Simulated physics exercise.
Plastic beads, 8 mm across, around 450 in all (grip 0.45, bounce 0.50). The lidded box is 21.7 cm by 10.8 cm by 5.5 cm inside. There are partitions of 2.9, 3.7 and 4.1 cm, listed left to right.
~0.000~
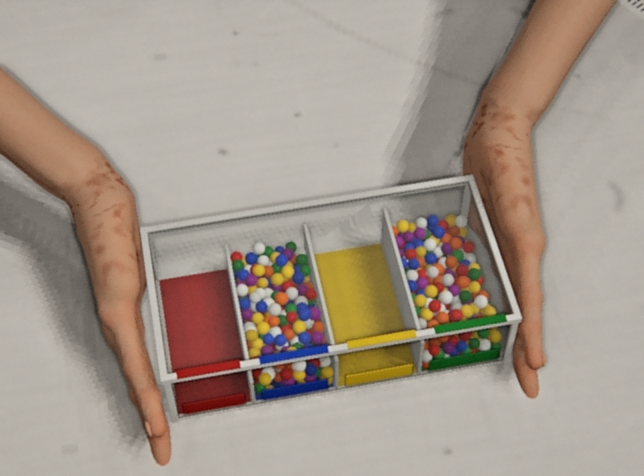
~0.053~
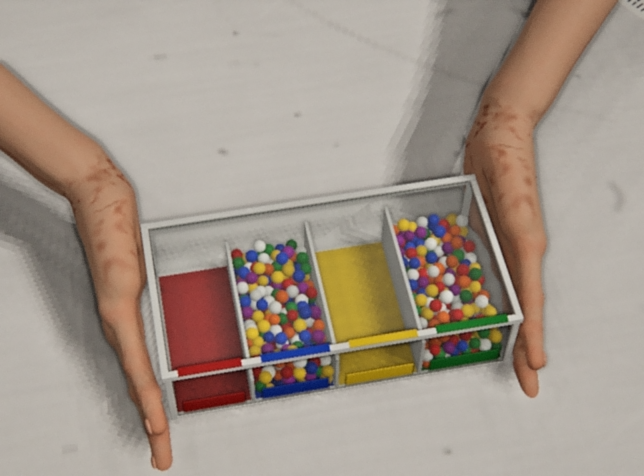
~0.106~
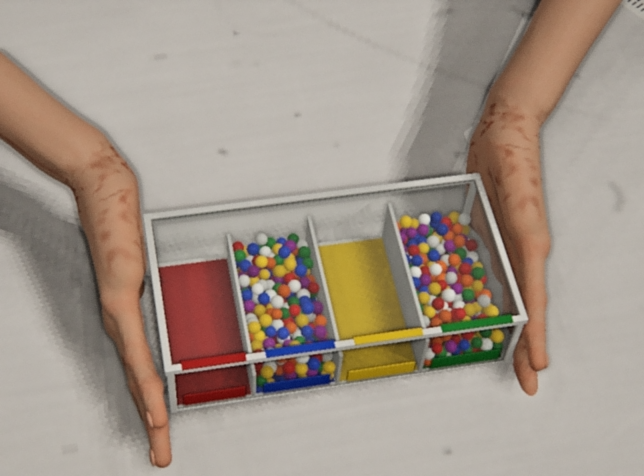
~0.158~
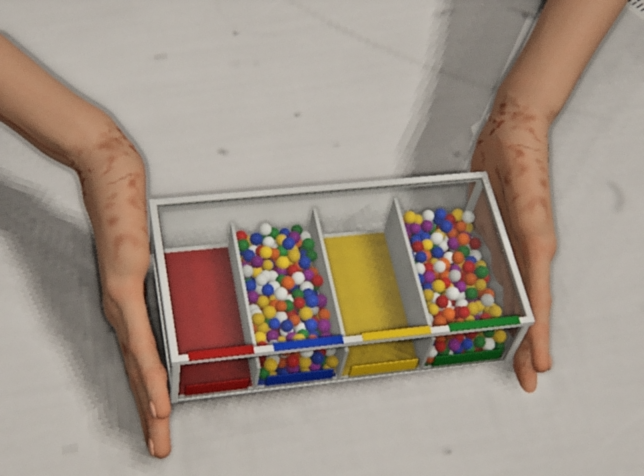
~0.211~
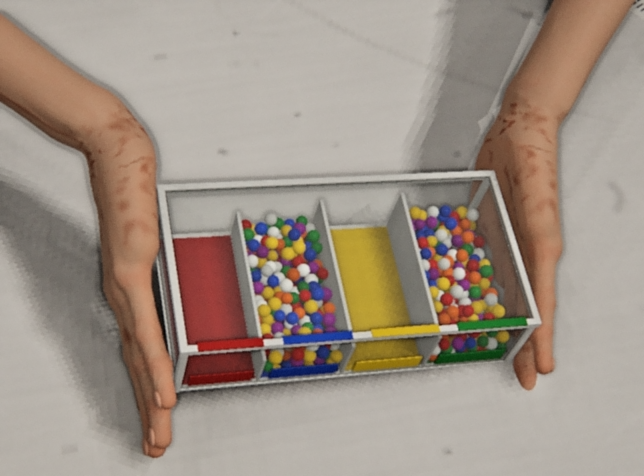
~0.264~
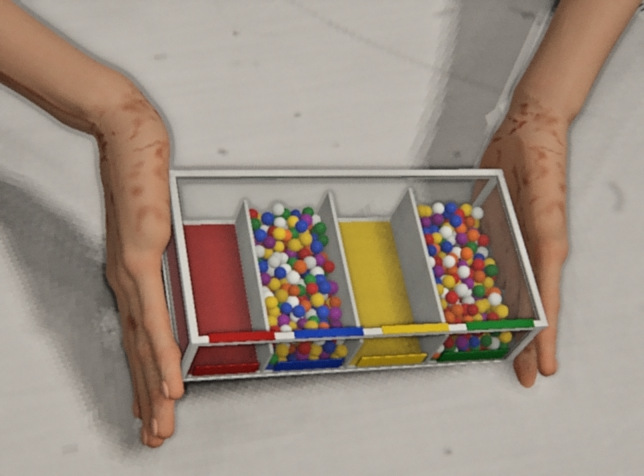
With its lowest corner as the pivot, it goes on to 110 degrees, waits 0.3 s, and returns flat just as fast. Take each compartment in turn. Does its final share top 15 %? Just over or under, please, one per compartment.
Red: Under, blue: Over, green: Over, yellow: Under.
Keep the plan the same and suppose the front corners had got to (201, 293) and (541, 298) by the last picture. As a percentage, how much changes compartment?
Roughly 25 per cent.
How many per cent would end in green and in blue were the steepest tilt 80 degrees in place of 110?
Result - green 60 percent; blue 35 percent.
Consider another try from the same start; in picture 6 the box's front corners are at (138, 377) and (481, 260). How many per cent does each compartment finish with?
Red = 55 %; blue = 0 %; green = 40 %; yellow = 5 %.
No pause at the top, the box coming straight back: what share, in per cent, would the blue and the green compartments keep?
In that case blue keeps 30% and green keeps 60%.
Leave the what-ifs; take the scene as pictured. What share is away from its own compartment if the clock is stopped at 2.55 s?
Estimate: Roughly 15 in a hundred.
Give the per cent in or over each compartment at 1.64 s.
Red 0; blue 30; green 60; yellow 5.
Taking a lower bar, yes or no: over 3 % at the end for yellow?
Note, yellow: Confirmed.
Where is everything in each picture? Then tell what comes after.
The first frame shows box tilt 0 degrees, front corners at (167, 376) and (514, 316); blue 50 %, green 50 %.
The second frame shows box tilt 1 degrees, front corners at (168, 374) and (515, 316).
The third frame shows box tilt 4 degrees, front corners at (171, 367) and (520, 317), lowest corner right front.
The fourth frame shows box tilt 8 degrees, front corners at (178, 357) and (526, 318), lowest corner right front.
The fifth frame shows box tilt 12 degrees, front corners at (187, 348) and (533, 320), lowest corner right front.
The sixth frame shows box tilt 16 degrees, front corners at (197, 338) and (539, 322), lowest corner right front; blue 50 %, green 50 %. The box's pace is about 80 degrees a second.
After 1.64 s, tilt 110 degrees; blue 30 %, green 60 %, yellow 5 %.
After 2.55 s, tilt 56 degrees; blue 30 %, green 65 %, yellow 5 %.
After 3.47 s, tilt 0 degrees; blue 30 %, green 65 %, yellow 10 %.
At rest (4.0 s), red 0 %, blue 30 %, green 60 %, yellow 10 %.
